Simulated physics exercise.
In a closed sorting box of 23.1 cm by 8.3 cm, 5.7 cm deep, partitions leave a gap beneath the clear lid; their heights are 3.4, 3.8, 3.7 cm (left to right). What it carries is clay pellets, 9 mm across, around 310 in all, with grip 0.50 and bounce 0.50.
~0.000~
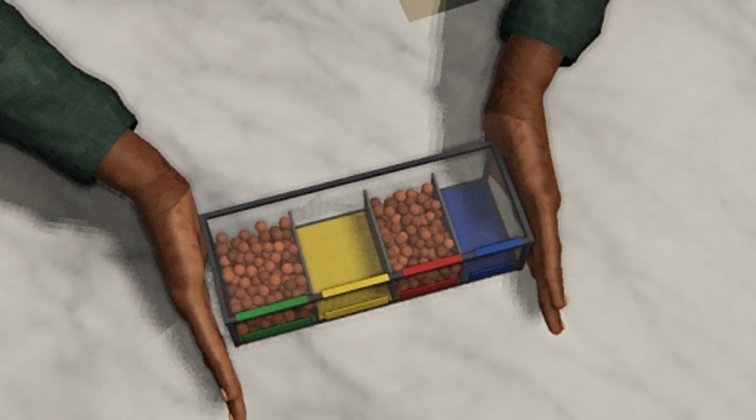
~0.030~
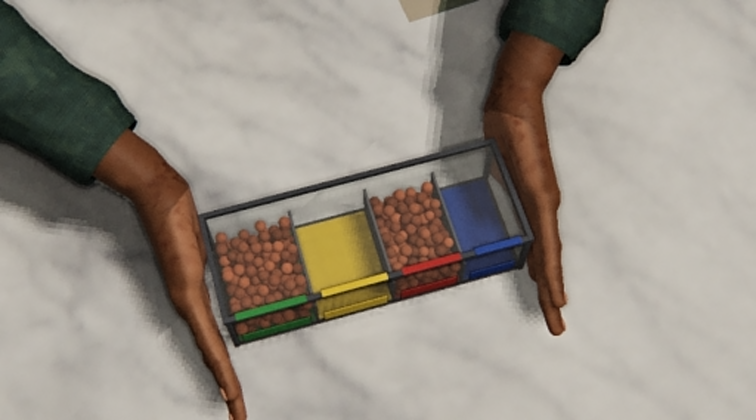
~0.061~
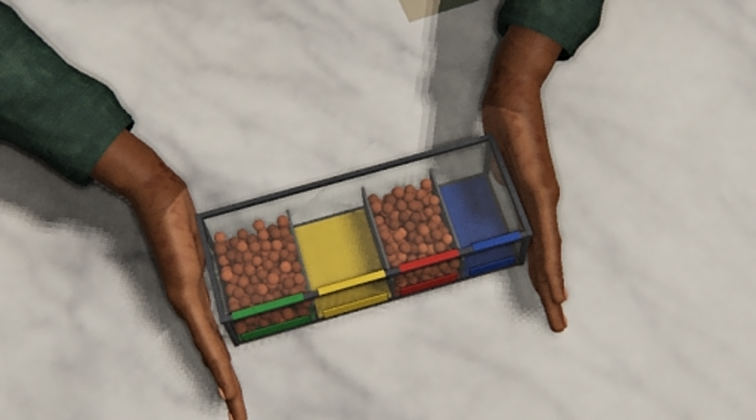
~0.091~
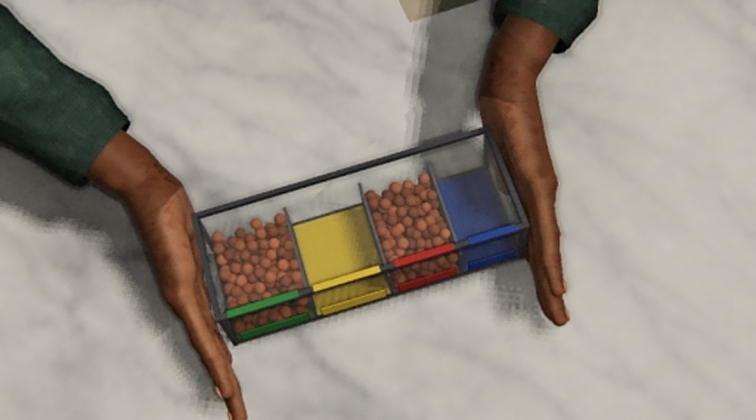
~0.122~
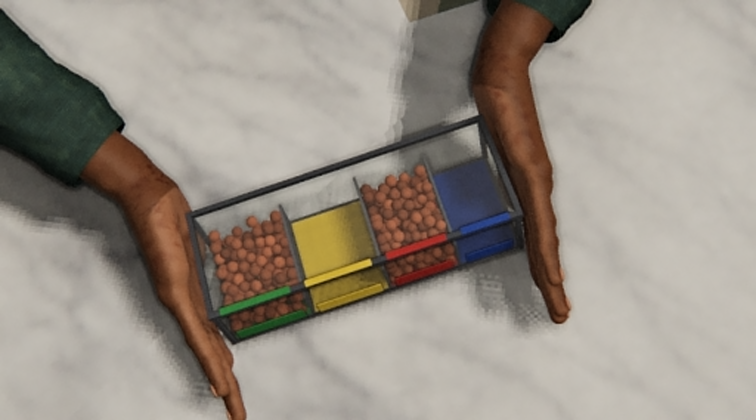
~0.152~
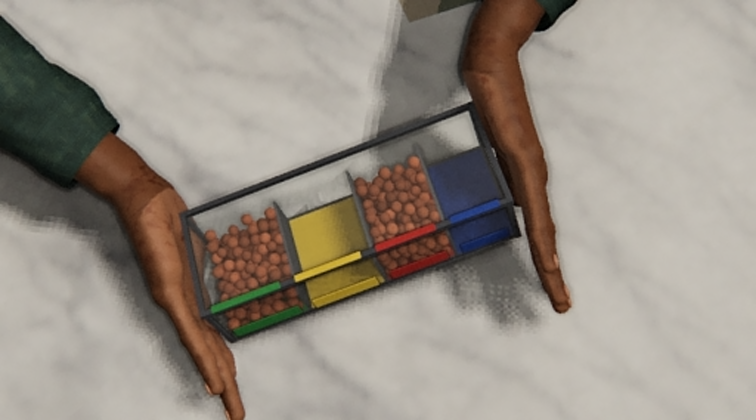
Two hands held a clear box of reddish-brown pellets, with green and red sections filled and yellow and blue ones empty, then tilted it slightly, raising the right end while the pellets stayed put.
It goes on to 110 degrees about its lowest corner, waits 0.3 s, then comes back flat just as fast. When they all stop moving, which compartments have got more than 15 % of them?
Red: Crosses the line; blue: Stays behind the line; green: Crosses the line; yellow: Stays behind the line.
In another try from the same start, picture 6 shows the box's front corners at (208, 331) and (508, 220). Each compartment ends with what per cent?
Red 30; blue 0; green 65; yellow 5.
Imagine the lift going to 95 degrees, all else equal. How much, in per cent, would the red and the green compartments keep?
In per cent, red 25 and green 70.
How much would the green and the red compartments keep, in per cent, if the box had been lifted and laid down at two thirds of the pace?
In that case the green compartment would hold 65 per cent and the red one 25 per cent.
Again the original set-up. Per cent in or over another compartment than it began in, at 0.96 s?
Estimate: Some 15 %.
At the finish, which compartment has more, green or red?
It's the green one that holds more.
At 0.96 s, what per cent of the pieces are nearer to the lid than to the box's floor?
About 60 %.
After 0.96 s, tilt 110 degrees; red 35 %, green 60 %, yellow 5 %.
After 1.50 s, tilt 60 degrees; red 35 %, green 65 %, yellow 5 %.
After 2.10 s, tilt 0 degrees; red 30 %, green 65 %, yellow 5 %.
By 2.6 s all is still; red 30 %, blue 0 %, green 65 %, yellow 5 %.
